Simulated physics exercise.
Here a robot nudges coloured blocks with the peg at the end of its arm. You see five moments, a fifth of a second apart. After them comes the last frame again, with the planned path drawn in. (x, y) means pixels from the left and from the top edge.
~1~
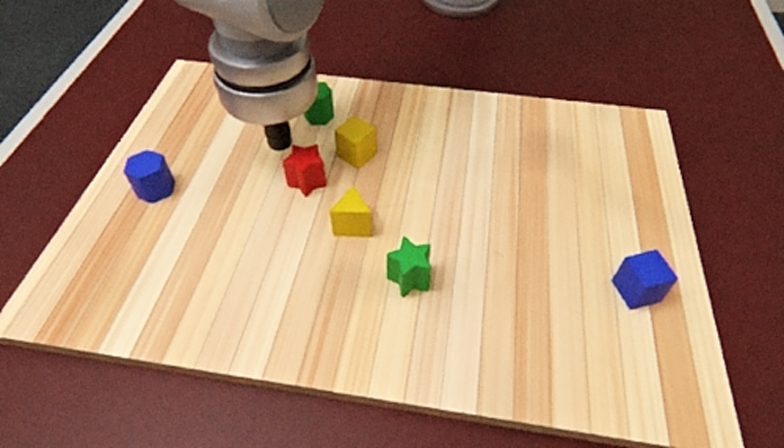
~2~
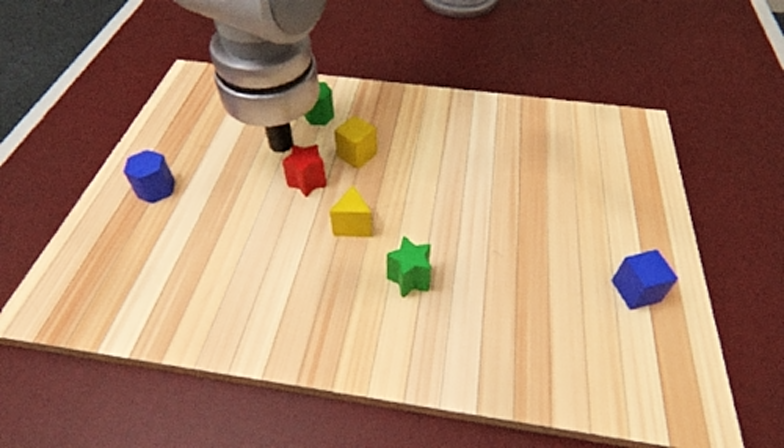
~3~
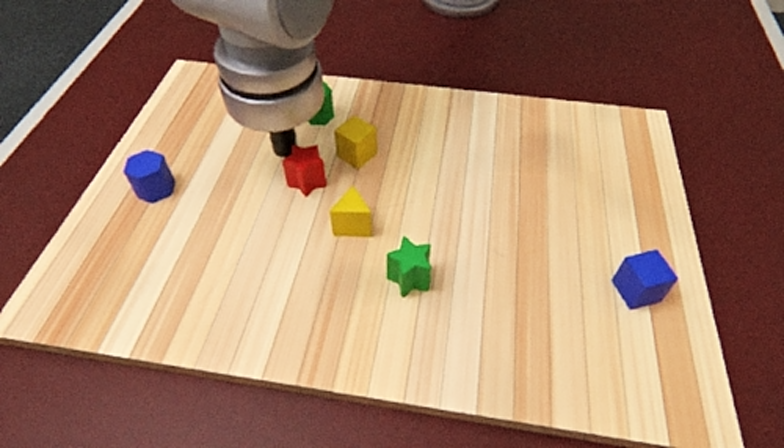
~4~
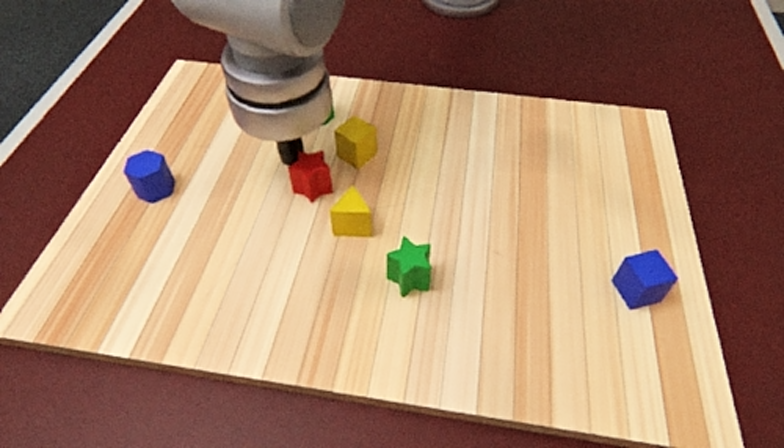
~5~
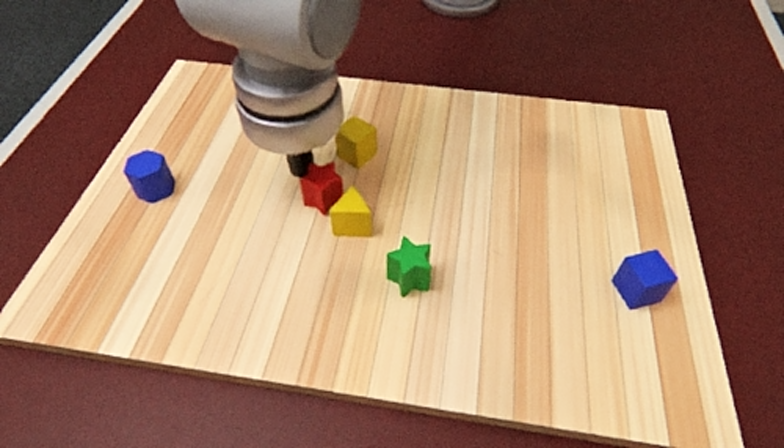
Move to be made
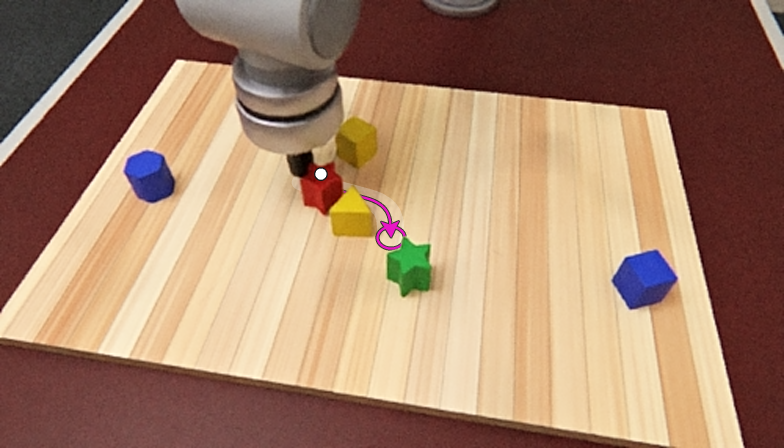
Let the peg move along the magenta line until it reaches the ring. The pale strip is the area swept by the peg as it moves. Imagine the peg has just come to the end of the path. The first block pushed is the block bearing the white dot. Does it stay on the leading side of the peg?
Answer: Still ahead.
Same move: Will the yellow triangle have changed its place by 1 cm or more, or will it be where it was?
The yellow triangle changes place.
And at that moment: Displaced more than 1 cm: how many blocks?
Looking at the path, I think two of the blocks end up more than 1 cm away.
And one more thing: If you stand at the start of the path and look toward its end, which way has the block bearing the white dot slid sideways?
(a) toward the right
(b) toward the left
(a)
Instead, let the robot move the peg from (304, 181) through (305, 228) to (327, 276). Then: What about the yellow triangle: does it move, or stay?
It travels a centimetre or more.
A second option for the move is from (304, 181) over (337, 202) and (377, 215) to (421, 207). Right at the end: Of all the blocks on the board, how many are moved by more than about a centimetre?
Two of them.
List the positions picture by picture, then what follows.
The first frame shows peg tip at (280, 144); block tops, red star-shaped block at (303, 156); yellow triangle at (351, 202); green star-shaped block at (411, 255).
The second frame shows peg at (282, 145); blocks unchanged.
The third frame shows peg at (286, 150); blocks unchanged.
The fourth frame shows peg at (293, 158); red star-shaped block at (309, 162).
The fifth frame shows peg at (302, 170); red star-shaped block at (321, 174); yellow triangle at (351, 202); green star-shaped block at (411, 255).
Path on the board, from (304, 181) via (343, 192) and (381, 205), ending at (391, 238); the dot is on the red star-shaped block.
On the path given first. One third of the way, peg at (342, 181); red star-shaped block at (351, 190), turned 35° clockwise; yellow triangle at (360, 214), turned 40° clockwise.
Two thirds of the way, peg at (381, 194); red star-shaped block at (376, 201), turned 80° clockwise; yellow triangle at (360, 226), turned 80° clockwise.
At the end, peg at (391, 227); red star-shaped block at (380, 235), turned 100° clockwise; yellow triangle at (351, 249), turned 120° clockwise; green star-shaped block in place.
